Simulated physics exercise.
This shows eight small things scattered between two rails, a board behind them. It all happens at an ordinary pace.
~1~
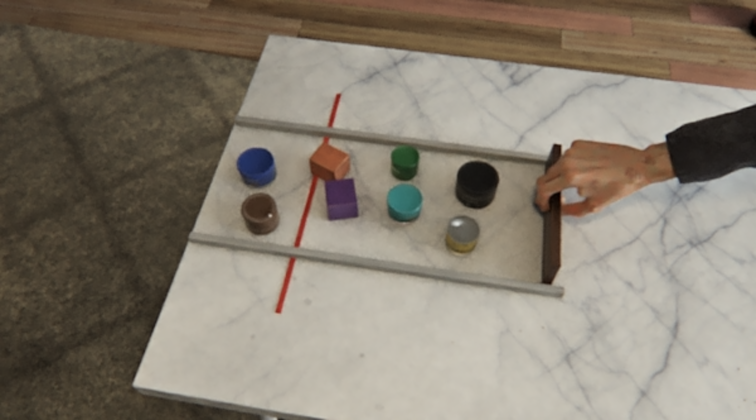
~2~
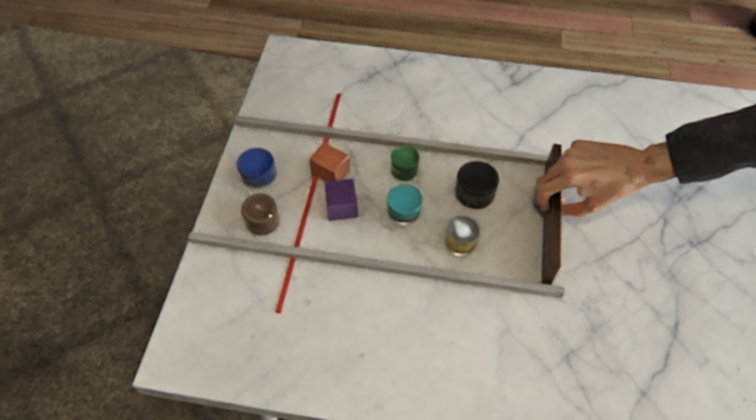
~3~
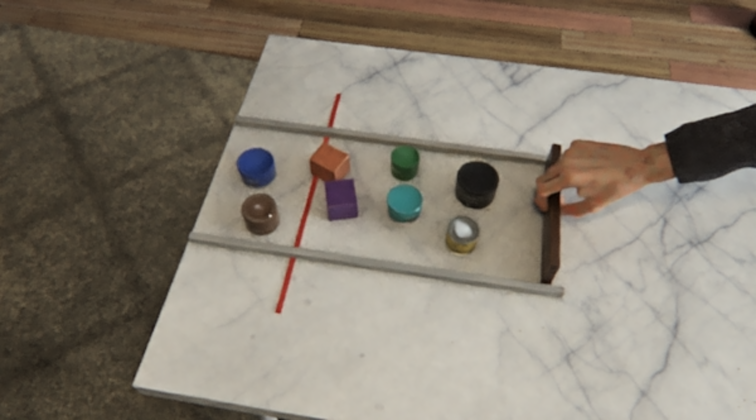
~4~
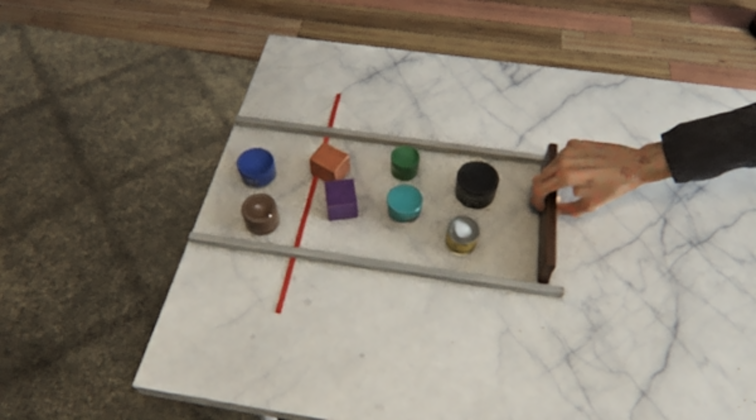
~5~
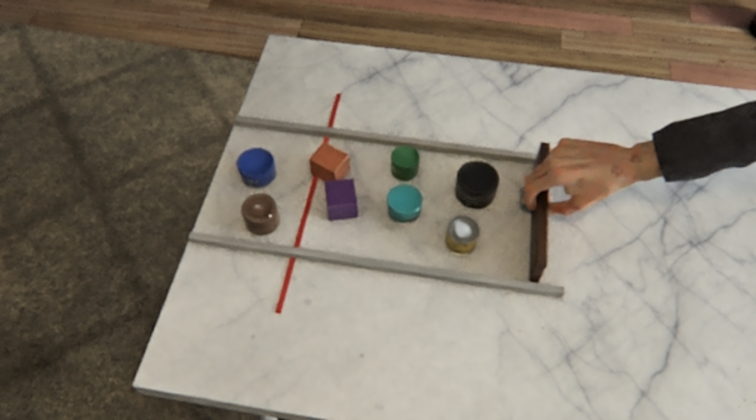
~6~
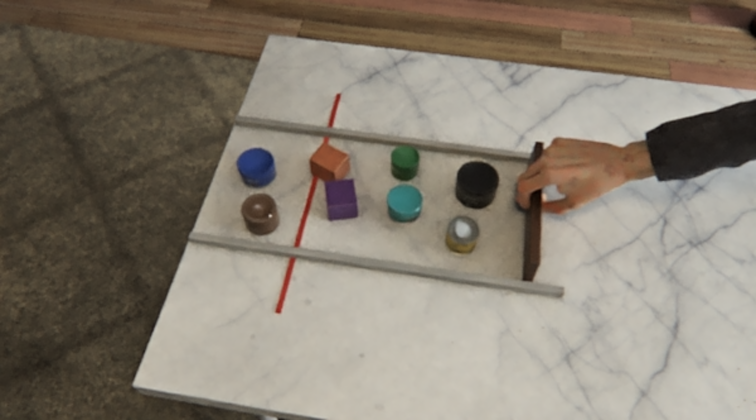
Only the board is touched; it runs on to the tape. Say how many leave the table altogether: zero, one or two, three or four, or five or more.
Here the number that fall off is zero.
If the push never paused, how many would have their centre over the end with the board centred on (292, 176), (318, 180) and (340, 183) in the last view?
The counts: 1, 0 and 0.
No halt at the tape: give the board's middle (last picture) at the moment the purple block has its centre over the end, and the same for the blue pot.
At (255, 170) for the purple block; at (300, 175) for the blue pot.
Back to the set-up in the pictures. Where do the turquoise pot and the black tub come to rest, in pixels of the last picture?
First (291, 196), then (297, 163).
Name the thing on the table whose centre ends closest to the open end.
That is the blue pot.
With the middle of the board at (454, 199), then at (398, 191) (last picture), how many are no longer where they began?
2 and 5.
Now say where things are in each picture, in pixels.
In the first frame, blue pot (257, 168); brown lid (261, 214); orange block (330, 164); board (552, 212); tape (312, 191).
In the second frame, brown lid (261, 214); turquoise pot (405, 205).
In the third frame, orange block (330, 164); board (551, 212).
In the fourth frame, blue pot (257, 169); yellow tin (462, 236).
In the fifth frame, brown lid (261, 214); purple block (341, 200).
In the sixth frame, blue pot (257, 169); brown lid (261, 214); orange block (330, 164); board (534, 210); tape (312, 191).
Soon after, none off yet; blue pot at rest near (257, 169); brown lid at rest near (261, 214); orange block at rest near (330, 164).
At rest, the number that fall off is zero.
